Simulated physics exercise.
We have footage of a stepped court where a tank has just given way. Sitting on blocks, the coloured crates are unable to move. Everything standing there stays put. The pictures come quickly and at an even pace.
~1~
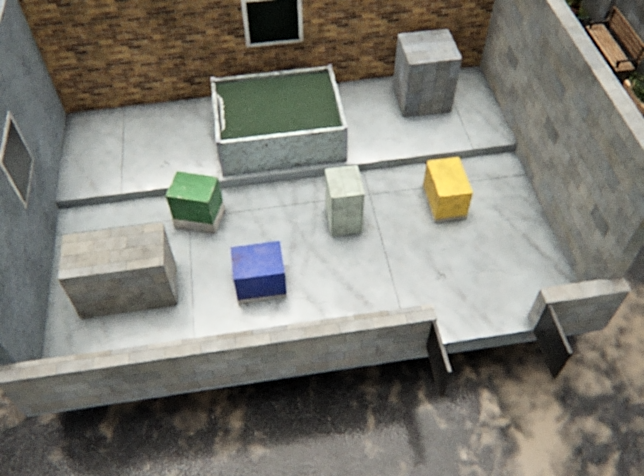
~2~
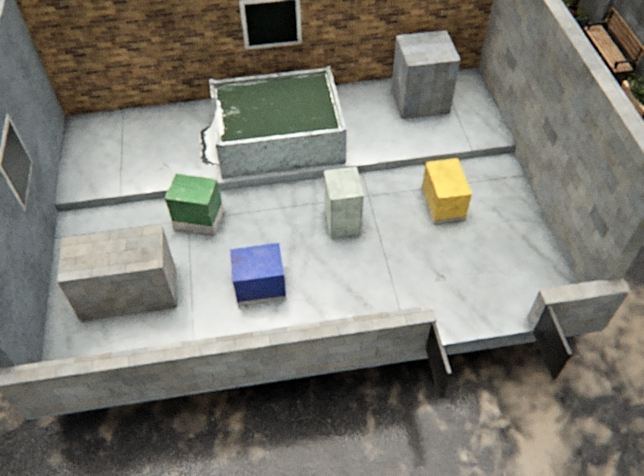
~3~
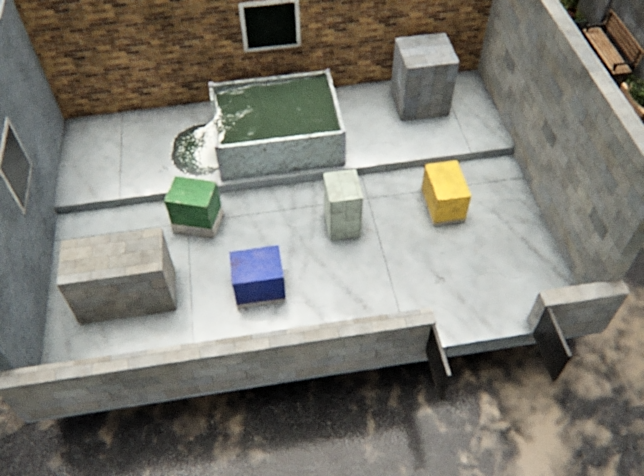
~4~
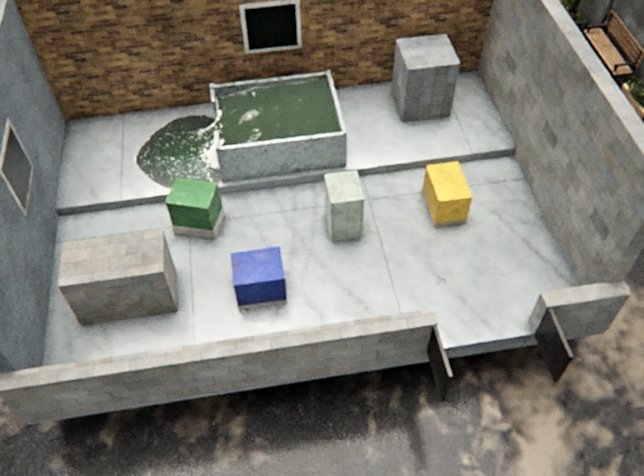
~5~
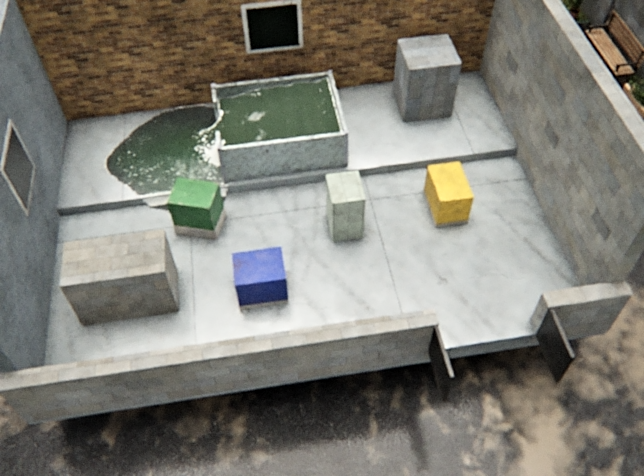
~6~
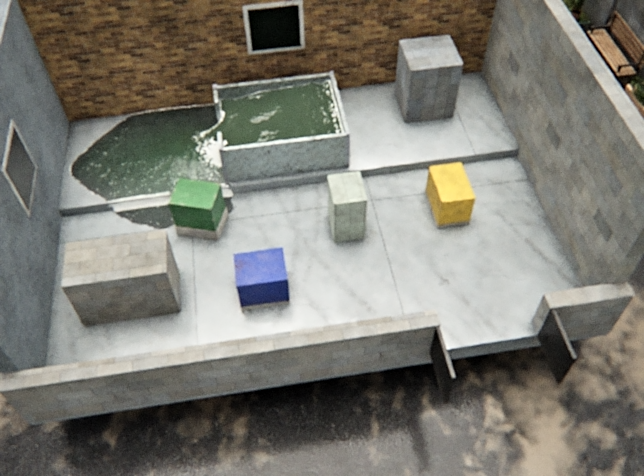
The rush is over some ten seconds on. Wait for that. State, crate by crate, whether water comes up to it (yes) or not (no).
My prediction: The green crate stays above the water, the yellow crate stays above the water, the blue crate is not above the water.
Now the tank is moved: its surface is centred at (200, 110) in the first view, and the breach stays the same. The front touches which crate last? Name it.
That would be the one in yellow.
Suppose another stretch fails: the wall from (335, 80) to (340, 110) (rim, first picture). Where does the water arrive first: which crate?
The yellow-painted one.
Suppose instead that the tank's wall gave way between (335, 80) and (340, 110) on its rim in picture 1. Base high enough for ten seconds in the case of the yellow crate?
As it turns out, the yellow one is swamped.
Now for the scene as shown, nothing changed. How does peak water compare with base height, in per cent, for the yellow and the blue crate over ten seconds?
In order: 70% and 170%.
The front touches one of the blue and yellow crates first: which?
That would be the blue-painted one.
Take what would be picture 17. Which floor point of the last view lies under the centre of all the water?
That comes out near (206, 158).
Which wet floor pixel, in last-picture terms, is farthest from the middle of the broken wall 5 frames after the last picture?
My guess would be about (57, 268).
A moment on, water covers 20 % of the floor; the green crate water round its plinth, the yellow crate not reached, the blue crate not reached.
Next, water covers 25 % of the floor; the green crate water round its plinth, the yellow crate not reached, the blue crate not reached.
Then, water covers 30 % of the floor; the green crate water round its plinth, the yellow crate not reached, the blue crate not reached.
Later, water covers 60 % of the floor; the green crate water round its plinth, the yellow crate not reached, the blue crate water round its plinth.
In the end, water covers 85 % of the floor; the green crate stayed above the water, the yellow crate stayed above the water, the blue crate was topped.
